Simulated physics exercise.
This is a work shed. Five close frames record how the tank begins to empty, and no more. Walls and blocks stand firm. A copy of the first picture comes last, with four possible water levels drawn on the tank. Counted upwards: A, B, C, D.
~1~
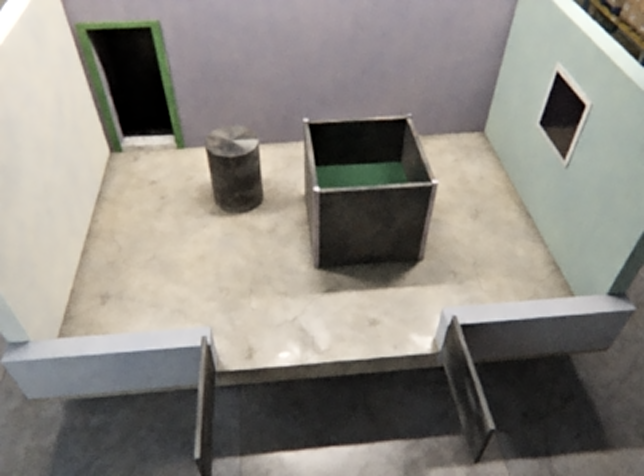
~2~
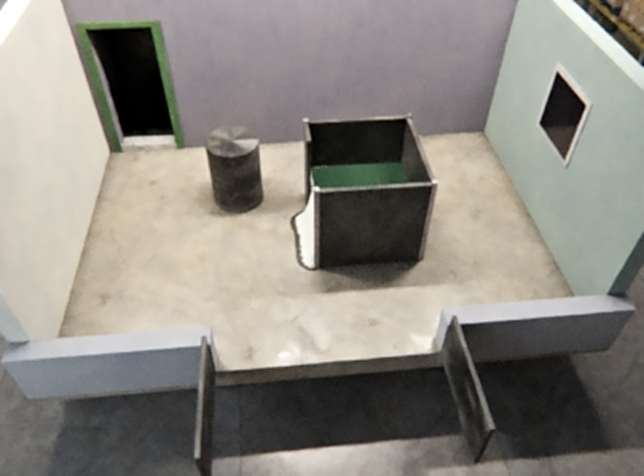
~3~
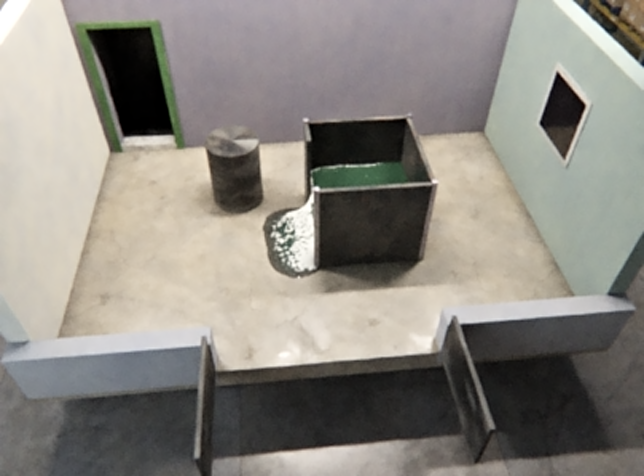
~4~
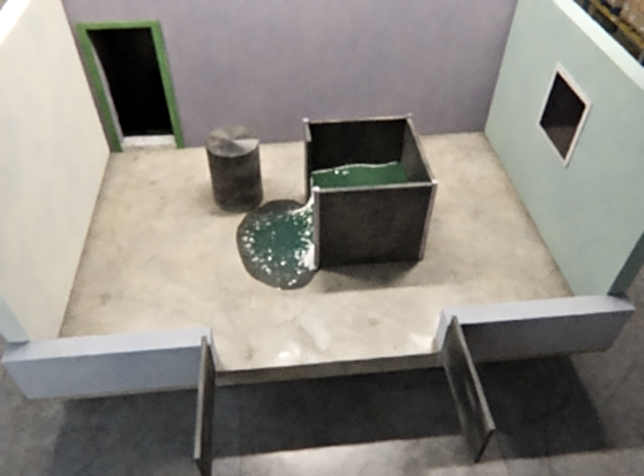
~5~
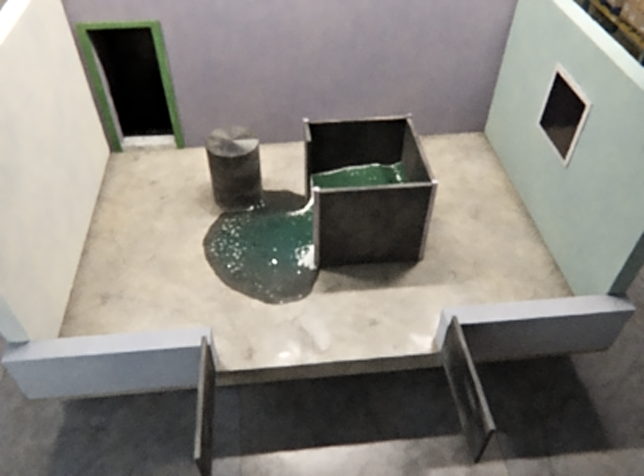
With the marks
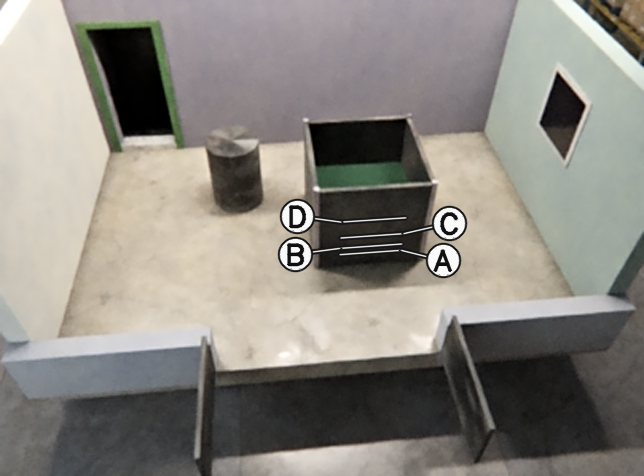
In a work shed, green water sat still in a square dark tank, then poured out of its left side and spread across the pale floor in a widening puddle, reaching the round drum nearby.
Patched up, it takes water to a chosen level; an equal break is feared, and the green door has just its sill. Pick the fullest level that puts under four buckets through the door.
C.
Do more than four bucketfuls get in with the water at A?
No, that is safe.
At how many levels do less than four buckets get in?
Three of the four.
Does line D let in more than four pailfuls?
Yes, that goes wrong.
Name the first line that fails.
Here it is line D.
On the marked copy, A at (370, 252); B at (371, 246); C at (372, 235); D at (373, 219); from the bottom up A, B, C, D.
With A, nothing gets over.
With B, nothing gets over.
With C, a bucket or two gets in.
With D, about 10 bucketfuls get in.
